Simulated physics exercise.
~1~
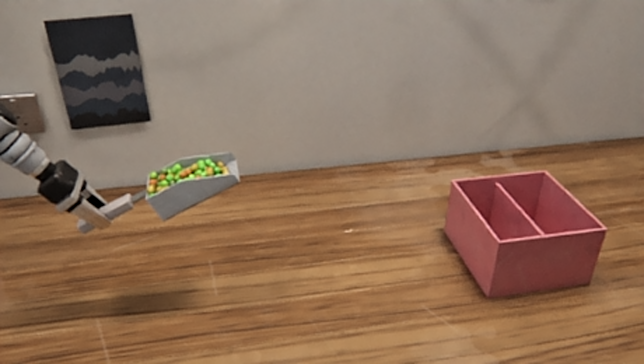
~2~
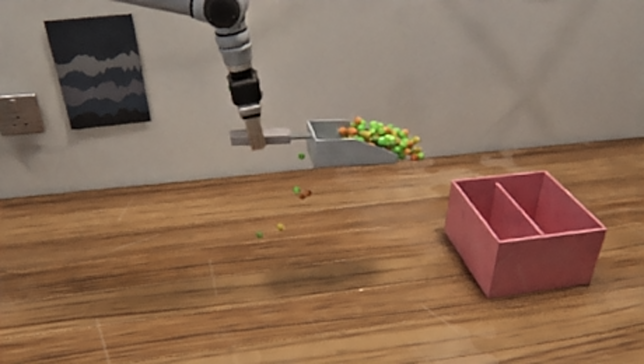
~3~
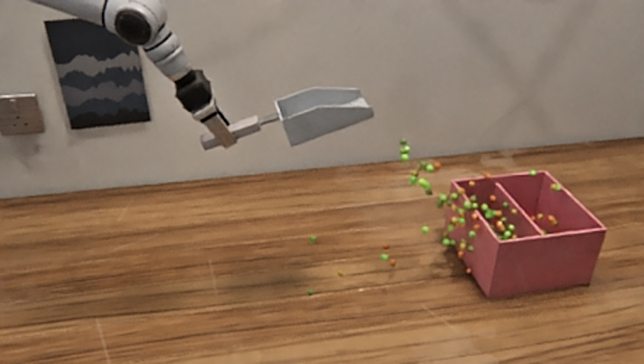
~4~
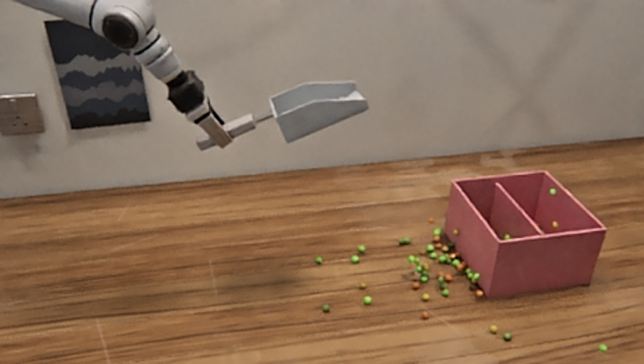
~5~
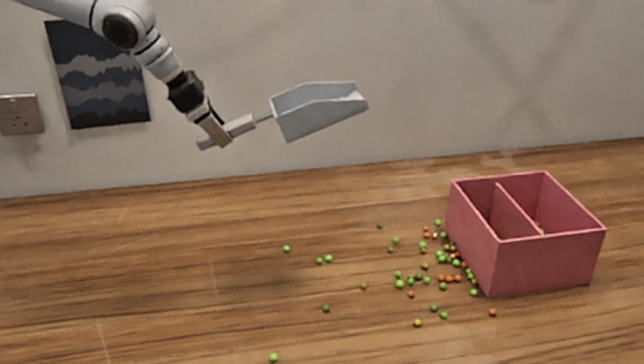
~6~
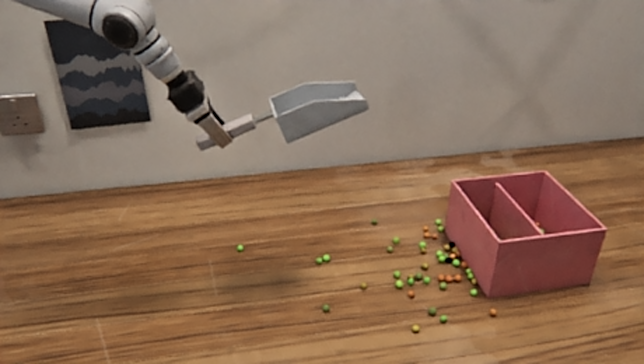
The clip shows a robot arm swinging a gray scoop of small green and orange balls rightward and flinging them toward a divided pink bin, then drawing back slightly; many land inside, while others scatter and roll across the wooden table before it.
